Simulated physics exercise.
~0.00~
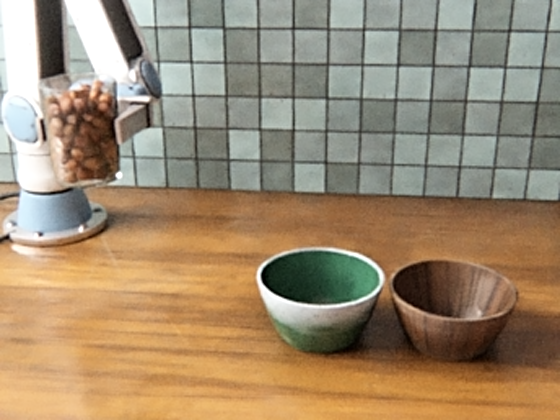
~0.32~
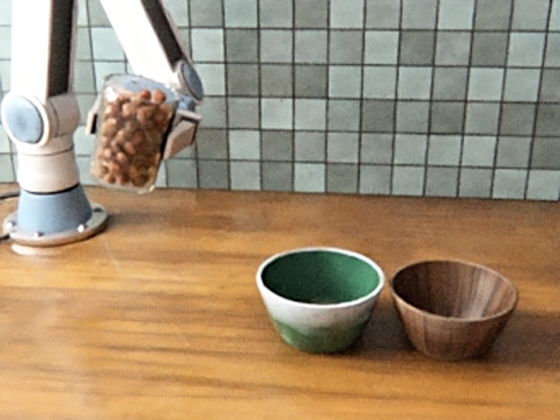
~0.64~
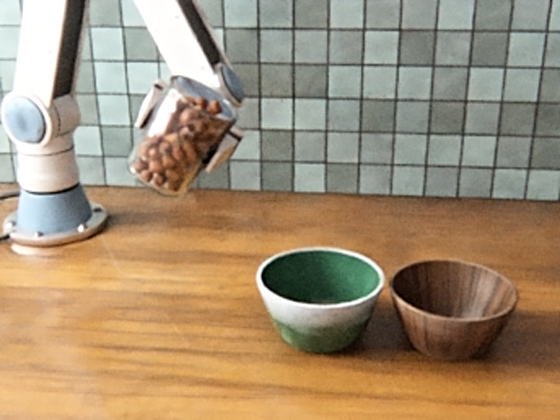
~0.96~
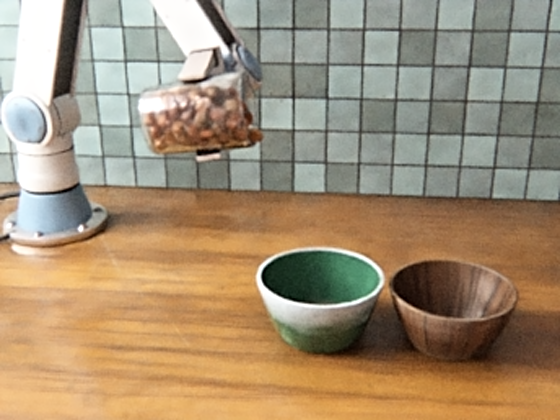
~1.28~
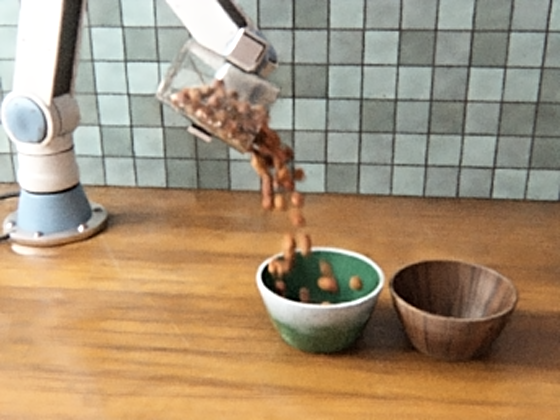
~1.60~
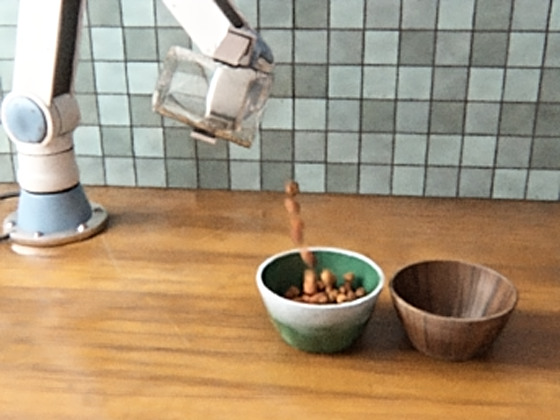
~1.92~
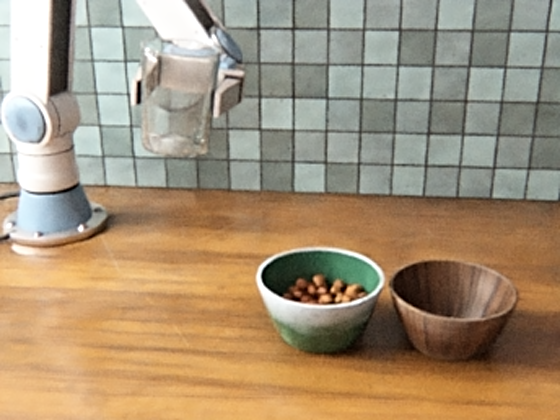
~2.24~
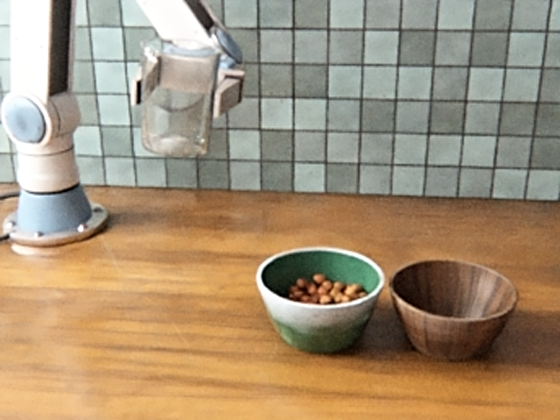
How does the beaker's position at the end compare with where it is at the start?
At the end the beaker is held further to the right and somewhat higher than at the start, when it is close to the arm's base on the left.
